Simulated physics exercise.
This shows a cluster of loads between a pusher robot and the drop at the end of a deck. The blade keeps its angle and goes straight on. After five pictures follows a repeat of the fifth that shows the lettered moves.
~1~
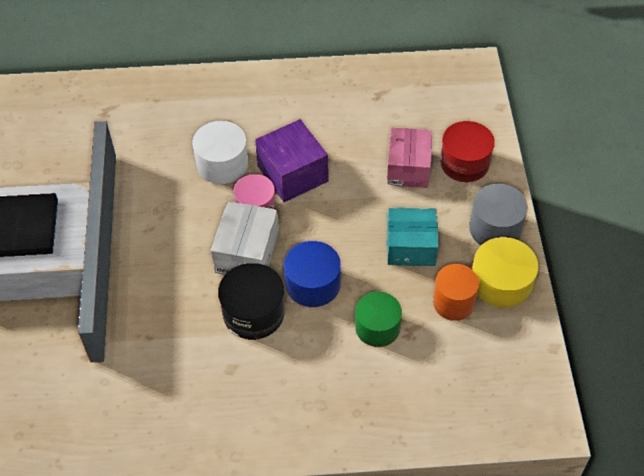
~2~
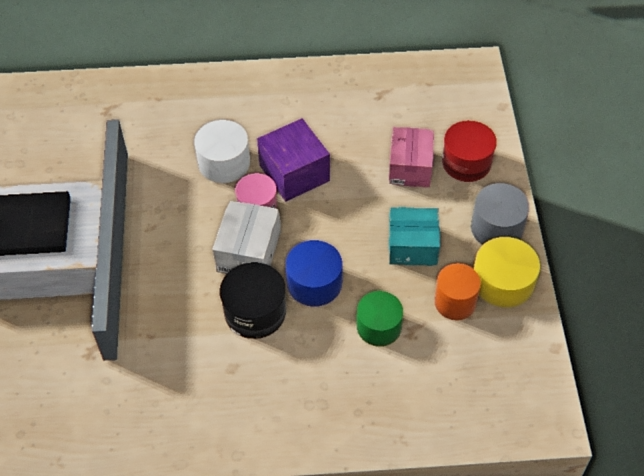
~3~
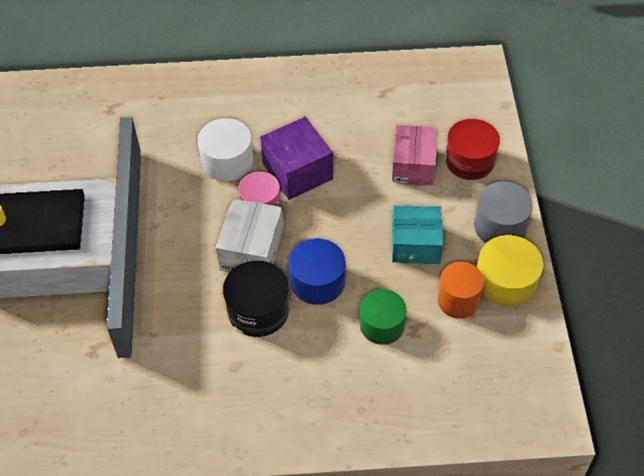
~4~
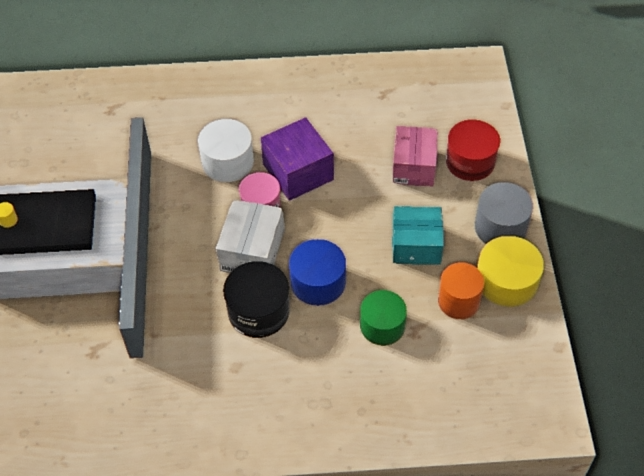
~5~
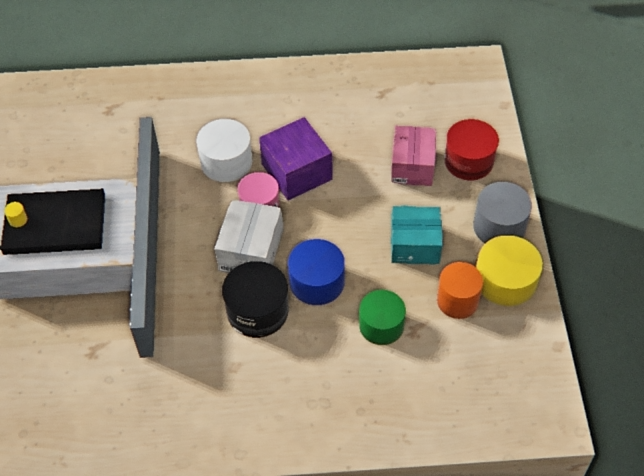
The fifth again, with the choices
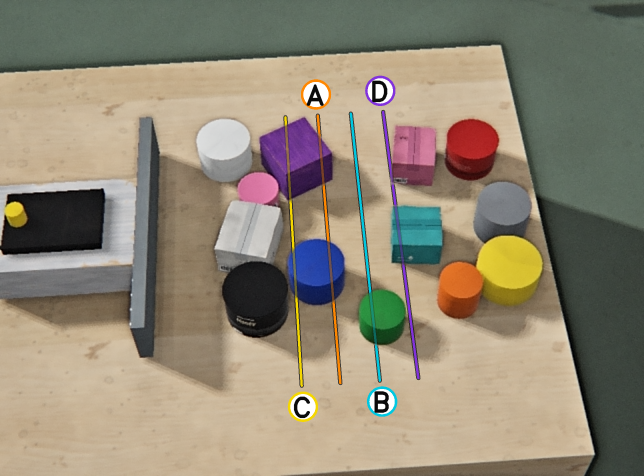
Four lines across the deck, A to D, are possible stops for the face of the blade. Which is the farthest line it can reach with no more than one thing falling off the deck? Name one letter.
It should halt at D.
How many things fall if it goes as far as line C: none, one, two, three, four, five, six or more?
By then, none.
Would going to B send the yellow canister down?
By then, no.
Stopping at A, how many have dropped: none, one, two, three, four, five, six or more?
By then, none.
On the marked copy, A at (328, 237); B at (364, 235); C at (293, 240); D at (399, 233).
Taking D. A third of the way, robot (154, 214); white canister (268, 143); black pail (279, 299).
Two thirds of the way, robot (246, 208); red pail (480, 148); pink box (433, 153).
When it is over, robot (316, 204); grey canister (527, 214); yellow canister (537, 270); none fallen.
As for the rest, A is within the limit but short; B is within the limit but short; C is within the limit but short.
